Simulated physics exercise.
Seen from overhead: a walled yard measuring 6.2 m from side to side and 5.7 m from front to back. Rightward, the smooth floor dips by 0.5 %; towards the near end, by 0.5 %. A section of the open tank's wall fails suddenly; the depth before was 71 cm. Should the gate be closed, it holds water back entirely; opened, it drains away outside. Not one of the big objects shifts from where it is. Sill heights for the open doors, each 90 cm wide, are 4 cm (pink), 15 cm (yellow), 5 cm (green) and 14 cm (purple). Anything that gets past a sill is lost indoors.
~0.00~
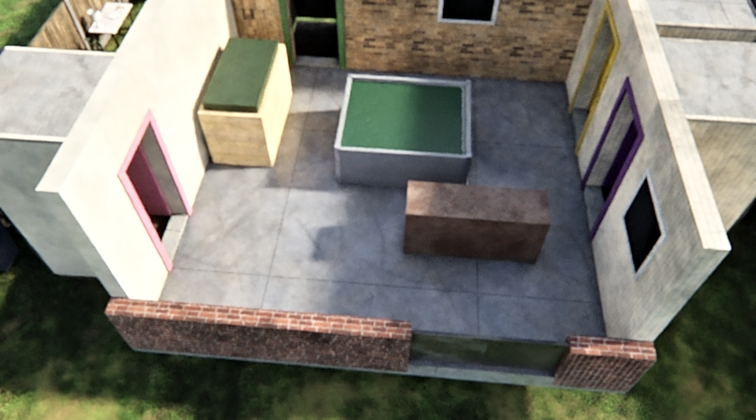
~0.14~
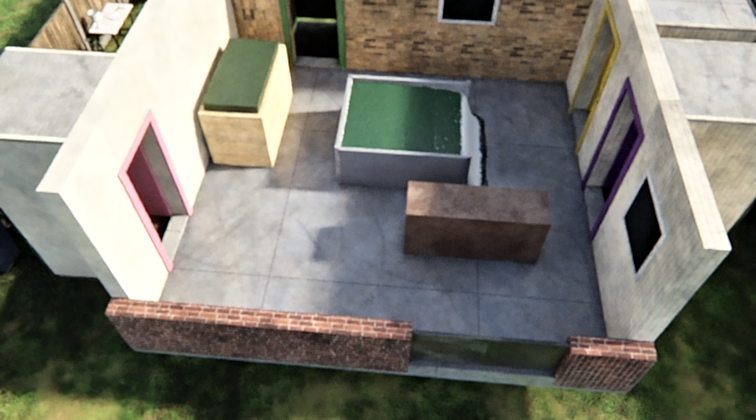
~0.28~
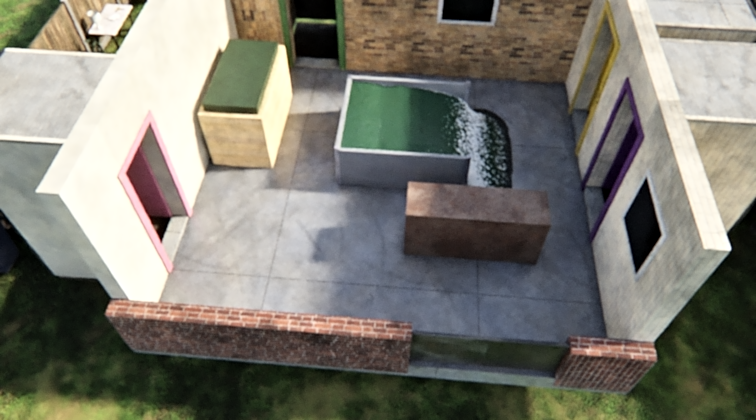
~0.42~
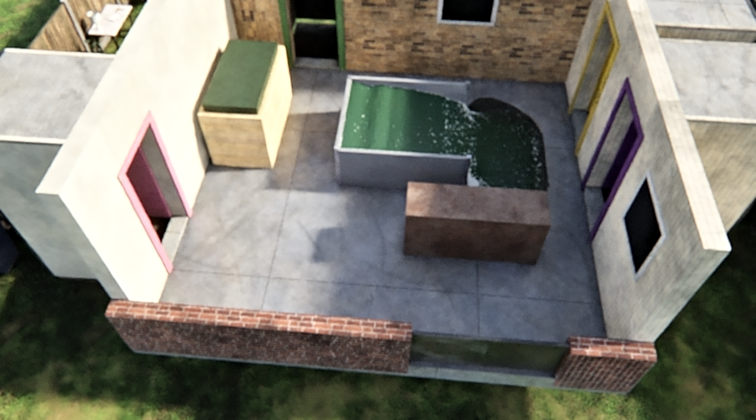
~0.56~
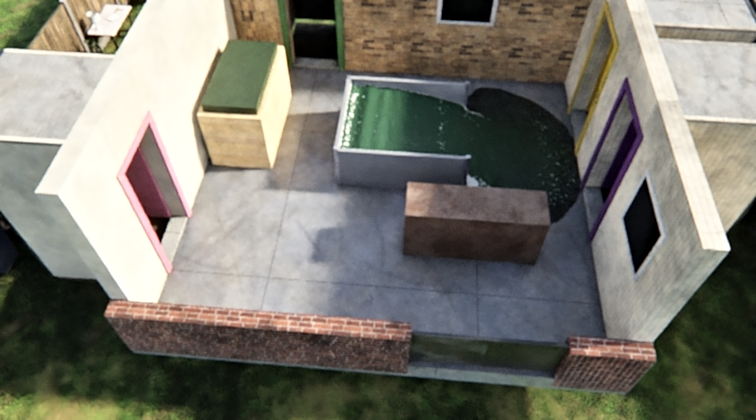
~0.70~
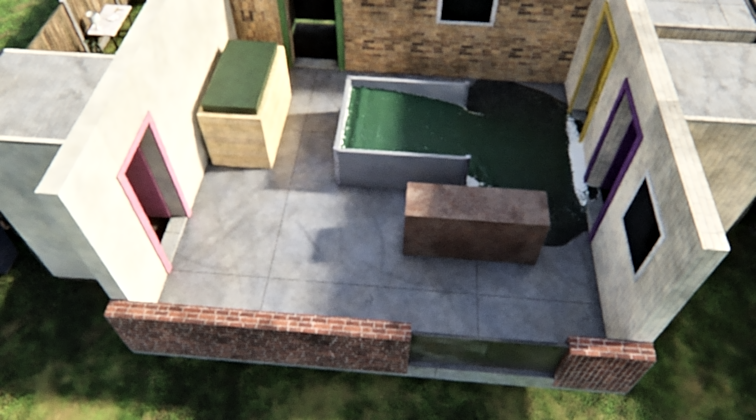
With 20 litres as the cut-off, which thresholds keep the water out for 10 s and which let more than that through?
The pink door will let too much through; the yellow door will let too much through; the green door will let too much through; the purple door will let too much through.
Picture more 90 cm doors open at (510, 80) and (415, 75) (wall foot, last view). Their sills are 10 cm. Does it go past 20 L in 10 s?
Well, the first one ends up on the high side, the second one on the low side.
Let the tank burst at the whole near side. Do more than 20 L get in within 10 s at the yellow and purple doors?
Against that limit the yellow door gives a lower amount and the purple door gives a greater amount.
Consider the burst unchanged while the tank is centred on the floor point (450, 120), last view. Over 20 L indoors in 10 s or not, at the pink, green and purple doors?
Pink goes beyond, green stays inside, purple stays inside, judged against that limit.
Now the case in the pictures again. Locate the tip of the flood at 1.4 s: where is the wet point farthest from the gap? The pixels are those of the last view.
Point: Roughly (599, 316).
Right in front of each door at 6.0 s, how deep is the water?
Depths in cm: Pink 7, yellow 9, green 6, purple 9.
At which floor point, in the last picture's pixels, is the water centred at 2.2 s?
The water's centre sits at about (495, 161).
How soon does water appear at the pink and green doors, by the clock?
Arrival: Pink 5.0 s, green 3.6 s.
After 1.4 s water covers 25 % of the floor and is deepest (45 cm) near (574, 163); pink door not reached, yellow door 36 cm at the sill, 68 L in, green door not reached, purple door 30 cm at the sill, 34 L in.
After 2.2 s water covers 30 % of the floor and is deepest (39 cm) near (562, 85); pink door not reached, yellow door 32 cm at the sill, 173 L in, green door not reached, purple door 29 cm at the sill, 109 L in.
After 3.5 s water covers 50 % of the floor and is deepest (26 cm) near (577, 350); pink door not reached, yellow door 20 cm at the sill, 249 L in, green door not reached, purple door 18 cm at the sill, 161 L in.
After 6.0 s water covers 95 % of the floor and is deepest (19 cm) near (244, 91); pink door 7 cm at the sill, 2 L in, yellow door 9 cm at the sill, 259 L in, green door 6 cm at the sill, 1 L in, purple door 9 cm at the sill, 168 L in.
After 10.0 s water covers 100 % of the floor and is deepest (12 cm) near (254, 335); pink door 10 cm at the sill, 64 L in, yellow door 5 cm at the sill, 259 L in, green door 7 cm at the sill, 38 L in, purple door 6 cm at the sill, 168 L in.
